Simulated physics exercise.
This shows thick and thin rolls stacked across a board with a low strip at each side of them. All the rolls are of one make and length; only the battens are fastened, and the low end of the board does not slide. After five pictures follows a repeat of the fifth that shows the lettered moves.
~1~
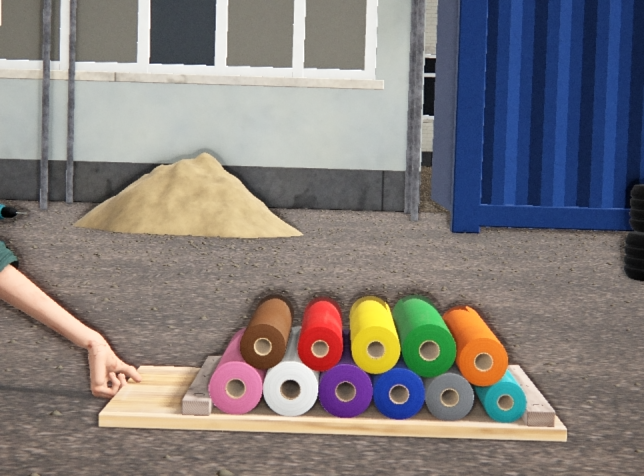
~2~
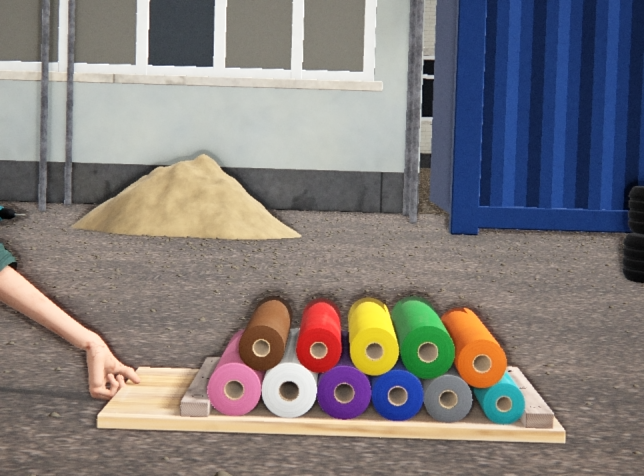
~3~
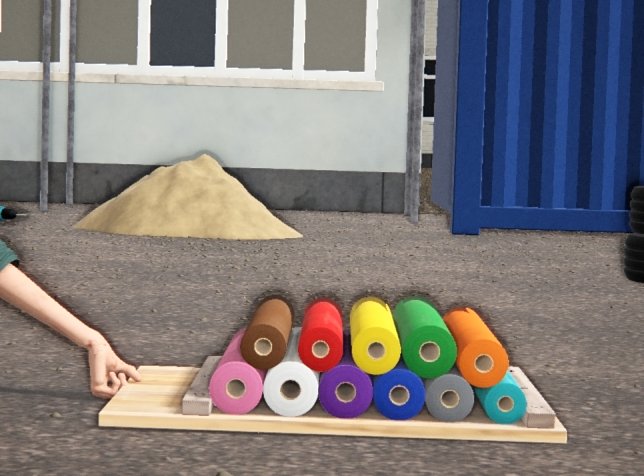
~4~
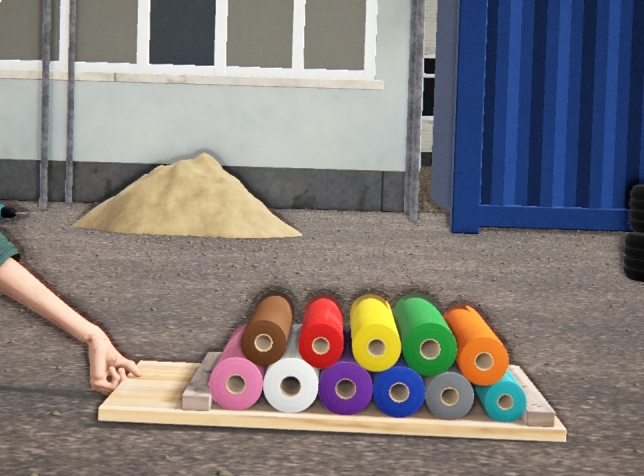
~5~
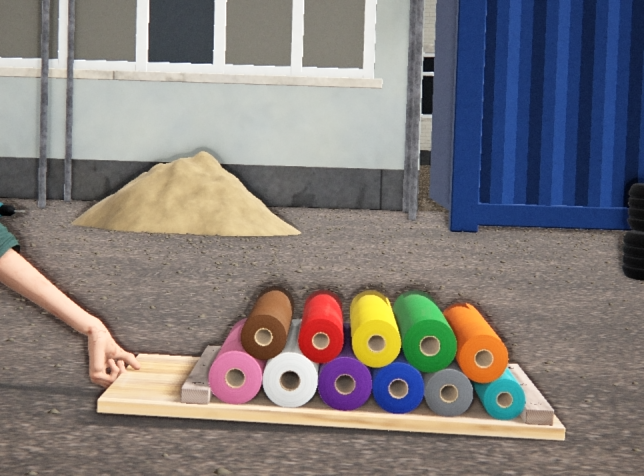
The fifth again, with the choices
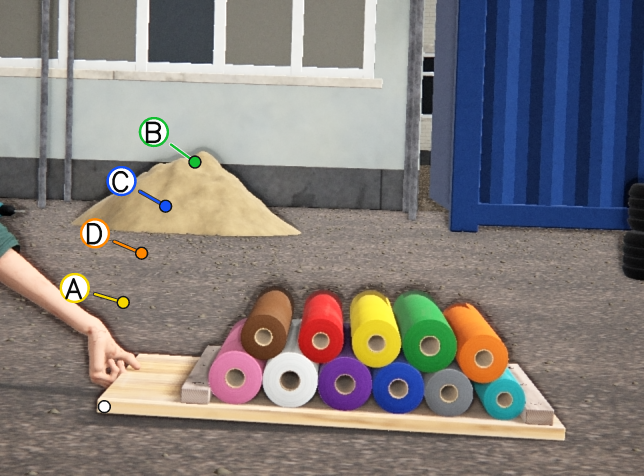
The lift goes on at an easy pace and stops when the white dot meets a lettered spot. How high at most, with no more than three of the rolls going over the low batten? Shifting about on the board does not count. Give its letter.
At most to C.
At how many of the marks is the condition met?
The number is three.
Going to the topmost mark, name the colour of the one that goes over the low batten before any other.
The orange one.
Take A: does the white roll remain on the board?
The white roll: Yes.
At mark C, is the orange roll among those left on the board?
The orange roll: No.
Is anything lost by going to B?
Yes, at B.
On the marked copy, A at (123, 303); B at (195, 162); C at (166, 206); D at (142, 253); the white dot at (104, 407).
Taking C. A third of the way, board at 16°.
Two thirds of the way, board at 28°.
When it is over, board at 28°, two over the low batten (green, orange).
As for the rest, A one over the low batten (orange); B five over the low batten; D one over the low batten (orange).
